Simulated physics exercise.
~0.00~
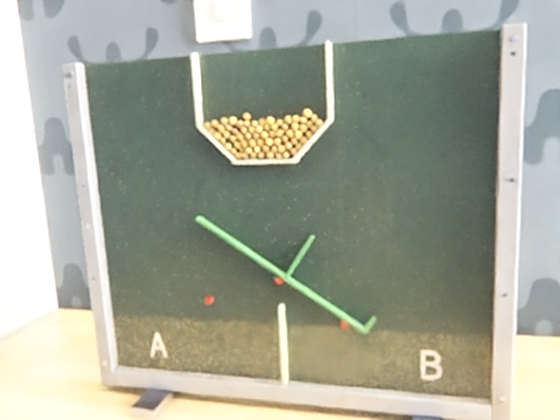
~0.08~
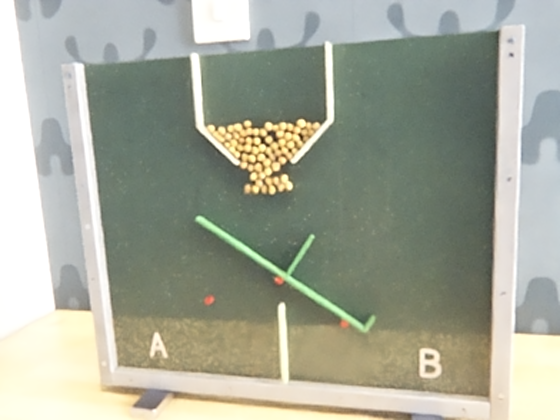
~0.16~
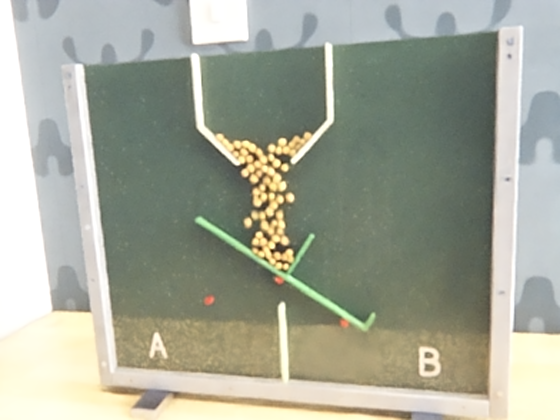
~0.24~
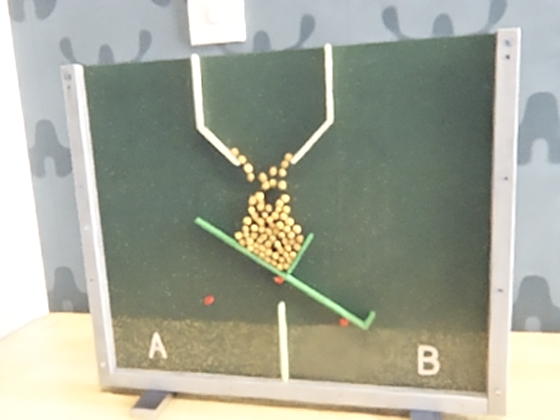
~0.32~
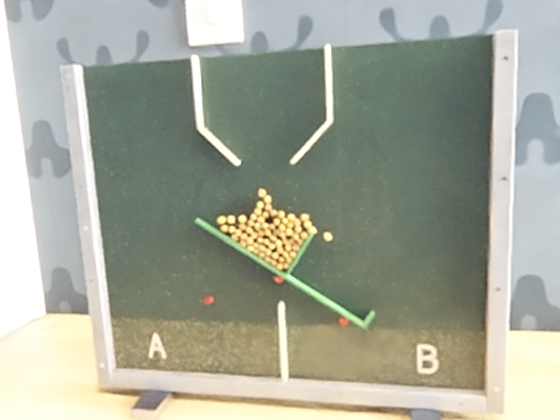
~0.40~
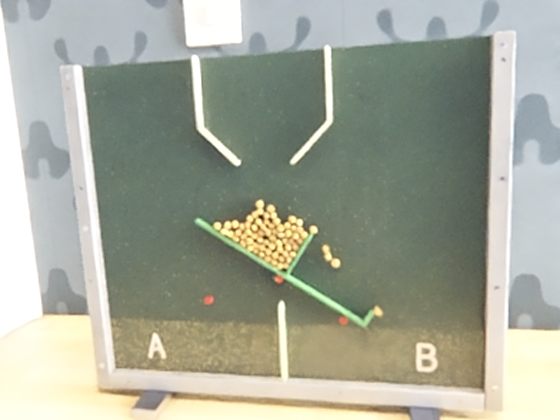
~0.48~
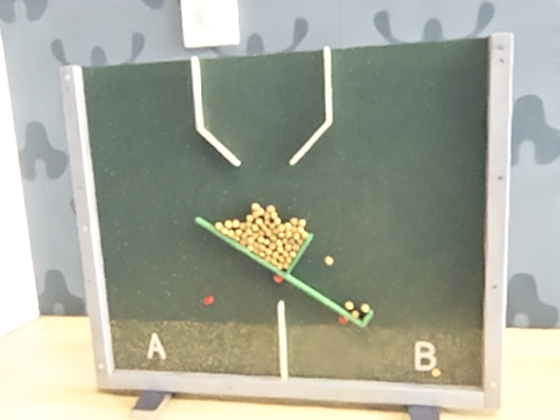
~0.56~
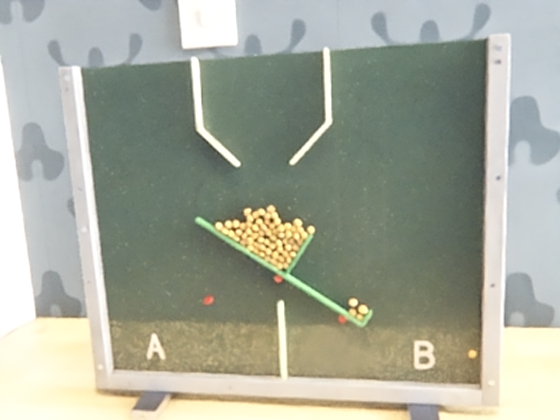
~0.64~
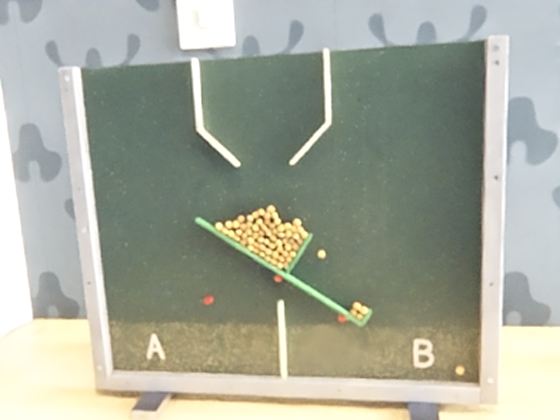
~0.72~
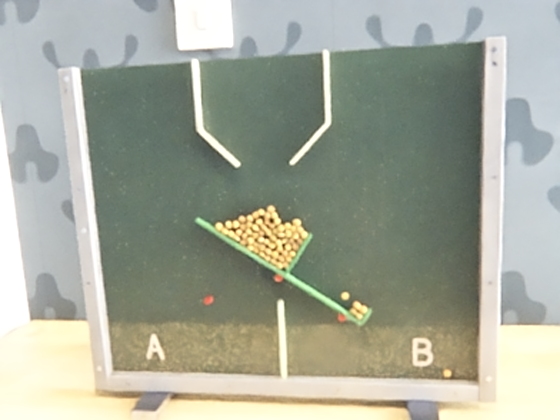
A dark green upright board in a pale frame stands on a light wooden table before blue-grey patterned wallpaper, seen from the front as the view drifts slightly sideways. A white-edged hopper near the top holds tan chickpeas above a slanted green tray, with bins lettered A on the left and B on the right. The chickpeas pour down and heap against the tray's short middle arm. A few spill over it to the right, some stopping at the tray's low end and one dropping into B. Finally, nearly all rest on the still-tilted tray, while A stays empty.
